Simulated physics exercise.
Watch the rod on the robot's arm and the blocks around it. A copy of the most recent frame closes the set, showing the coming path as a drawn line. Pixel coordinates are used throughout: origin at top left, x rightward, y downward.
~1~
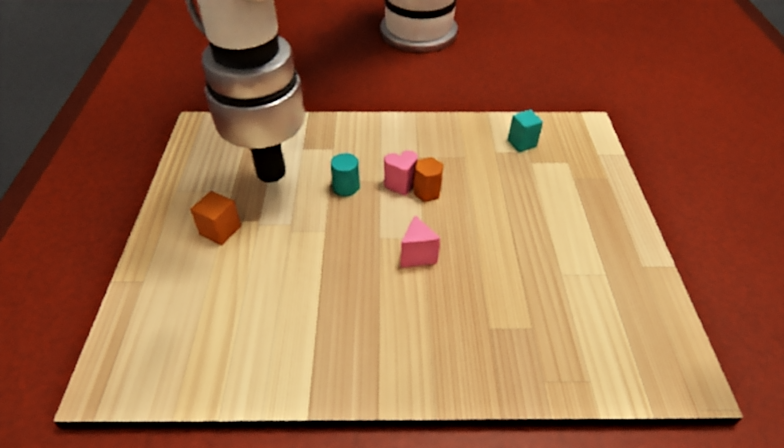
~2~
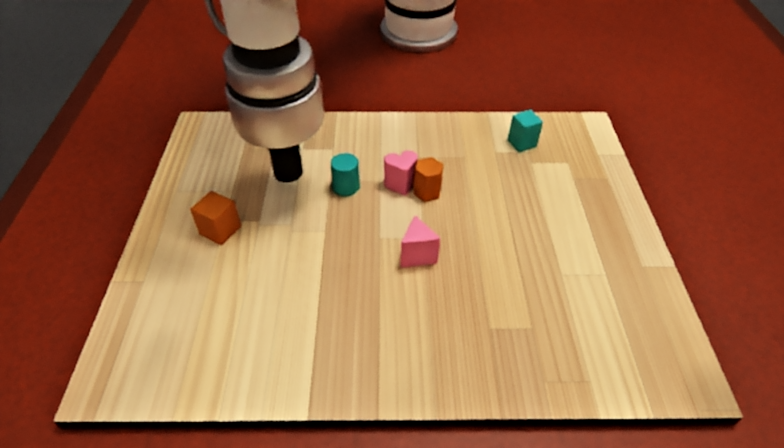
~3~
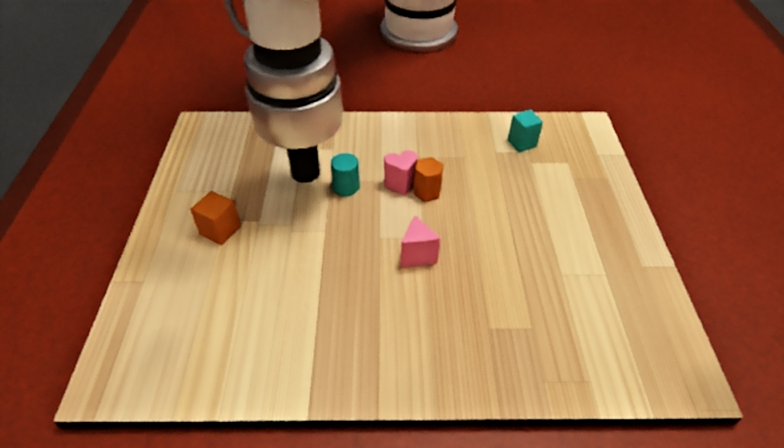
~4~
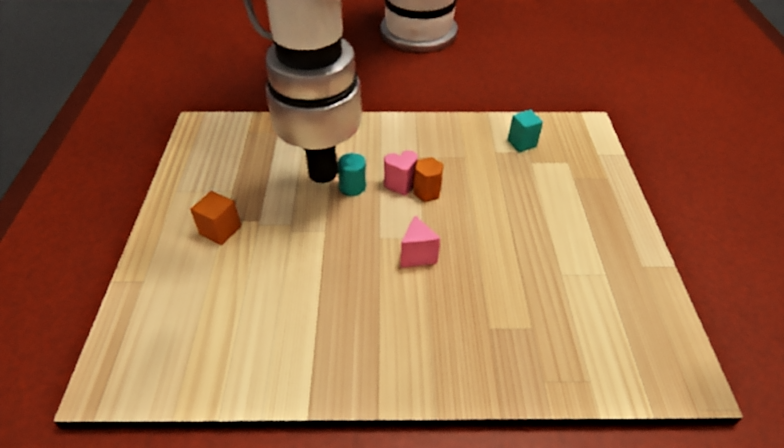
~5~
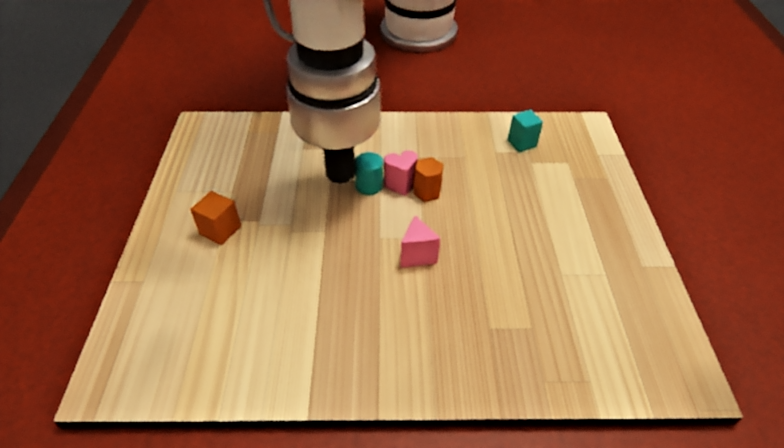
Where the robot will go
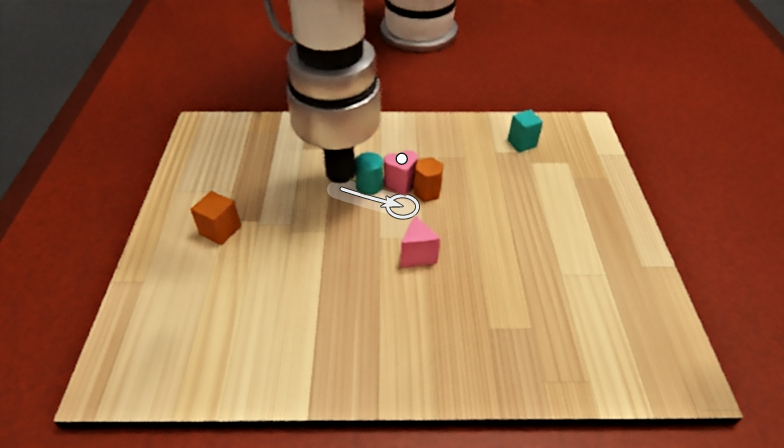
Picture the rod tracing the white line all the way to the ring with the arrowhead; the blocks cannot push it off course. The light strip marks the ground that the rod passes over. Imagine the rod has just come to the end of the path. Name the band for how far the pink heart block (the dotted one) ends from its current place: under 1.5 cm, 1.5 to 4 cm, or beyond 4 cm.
The answer will be the middling band, 1.5 to 4 cm.
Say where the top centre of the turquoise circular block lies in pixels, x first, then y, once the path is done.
My estimate: (399, 159).
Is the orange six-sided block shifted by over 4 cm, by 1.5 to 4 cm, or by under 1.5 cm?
The best fit is under 1.5 cm.
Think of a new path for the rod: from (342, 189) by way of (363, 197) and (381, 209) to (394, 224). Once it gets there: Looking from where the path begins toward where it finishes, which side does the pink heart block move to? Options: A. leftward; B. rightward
A: Leftward.
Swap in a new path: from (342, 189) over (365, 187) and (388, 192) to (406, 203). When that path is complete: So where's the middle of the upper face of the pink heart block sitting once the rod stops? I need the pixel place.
The middle of the upper face of the pink heart block will lie at about (431, 147) in the picture.
Path on the board, straight from (342, 189) to (403, 206); the dot is on the pink heart block.
On the path given first. Halfway along, rod at (372, 183); turquoise circular block at (392, 158); pink heart block at (417, 152), turned 30° clockwise; orange six-sided block at (435, 167), turned 25° clockwise.
At the end, rod at (403, 191); turquoise circular block at (399, 159); pink heart block at (422, 148), turned 45° clockwise; pink triangular piece in place; orange six-sided block at (435, 167), turned 25° clockwise.
